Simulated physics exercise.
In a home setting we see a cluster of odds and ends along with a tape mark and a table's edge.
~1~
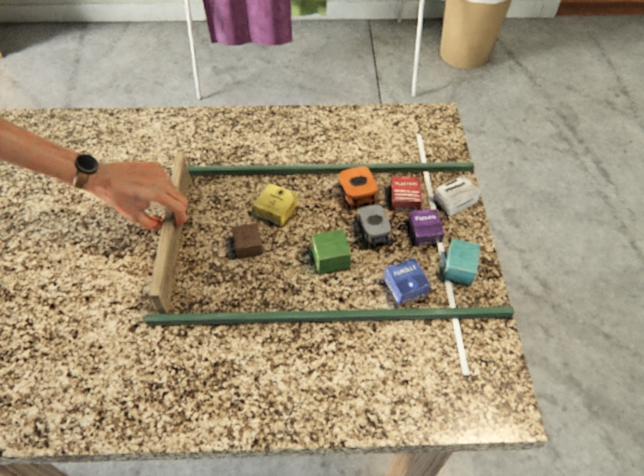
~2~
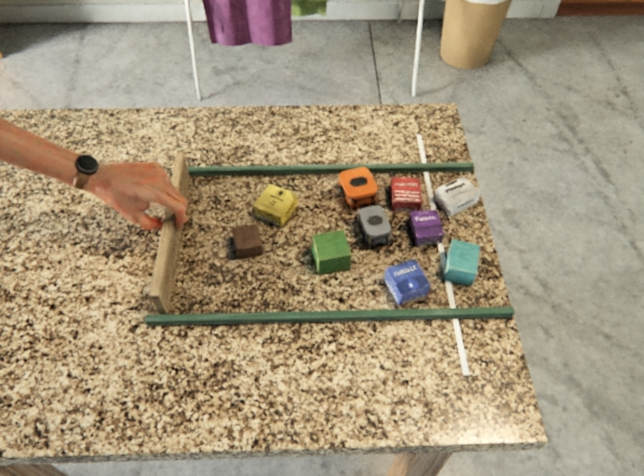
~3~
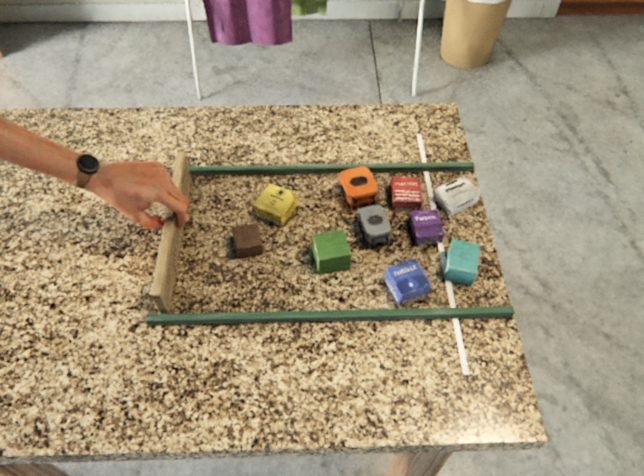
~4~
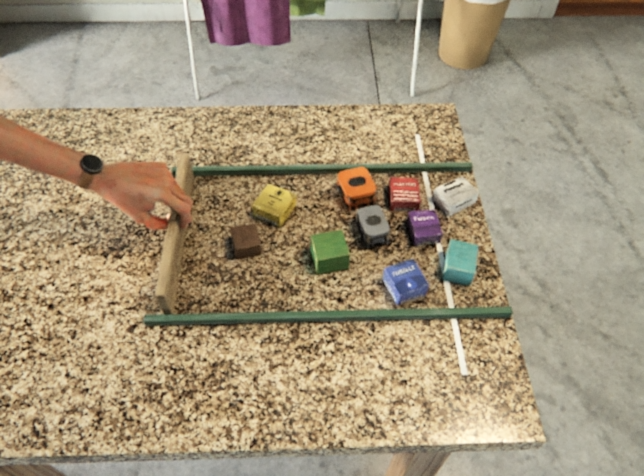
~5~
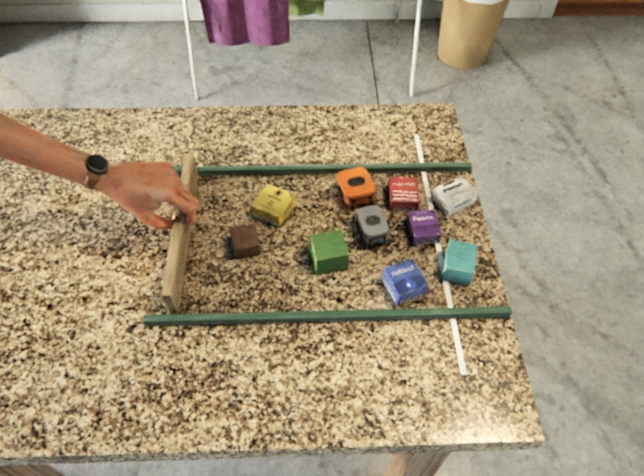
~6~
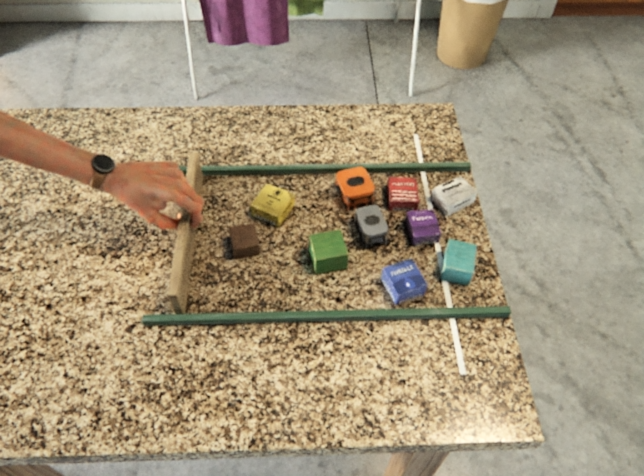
A hand wearing a watch held a wooden board upright on a speckled table and slid it slightly to the right between two green strips, while the colorful little blocks ahead stayed nearly still.
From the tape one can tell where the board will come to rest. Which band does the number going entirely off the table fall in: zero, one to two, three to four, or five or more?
Pretty sure the pieces that leave the surface number three or four this time.
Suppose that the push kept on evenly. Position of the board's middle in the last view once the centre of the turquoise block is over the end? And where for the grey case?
First one: Around (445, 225). Other one: Around (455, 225).
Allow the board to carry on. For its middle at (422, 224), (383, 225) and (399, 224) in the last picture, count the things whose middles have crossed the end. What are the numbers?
Respectively, 2, 1 and 1.
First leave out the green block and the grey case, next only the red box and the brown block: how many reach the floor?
Counts - first: 2, second: 1.
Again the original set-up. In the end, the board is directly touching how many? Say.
The count in contact is 4.
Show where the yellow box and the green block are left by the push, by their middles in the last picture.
The first near (445, 196), the second near (460, 260).
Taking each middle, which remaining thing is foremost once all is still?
That one is the orange case.
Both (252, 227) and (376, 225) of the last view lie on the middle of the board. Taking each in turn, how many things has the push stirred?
Tally: 2; 9.
A little later, none off yet; white box at rest near (454, 196); turquoise block at rest near (459, 262); purple box at rest near (423, 227).
Next, one off so far; white box dropping near (484, 265); turquoise block at rest near (464, 261); purple box shifted about its own width near (462, 222).
When it is over, the number that fall off is three or four; down, red box, purple box and white box.
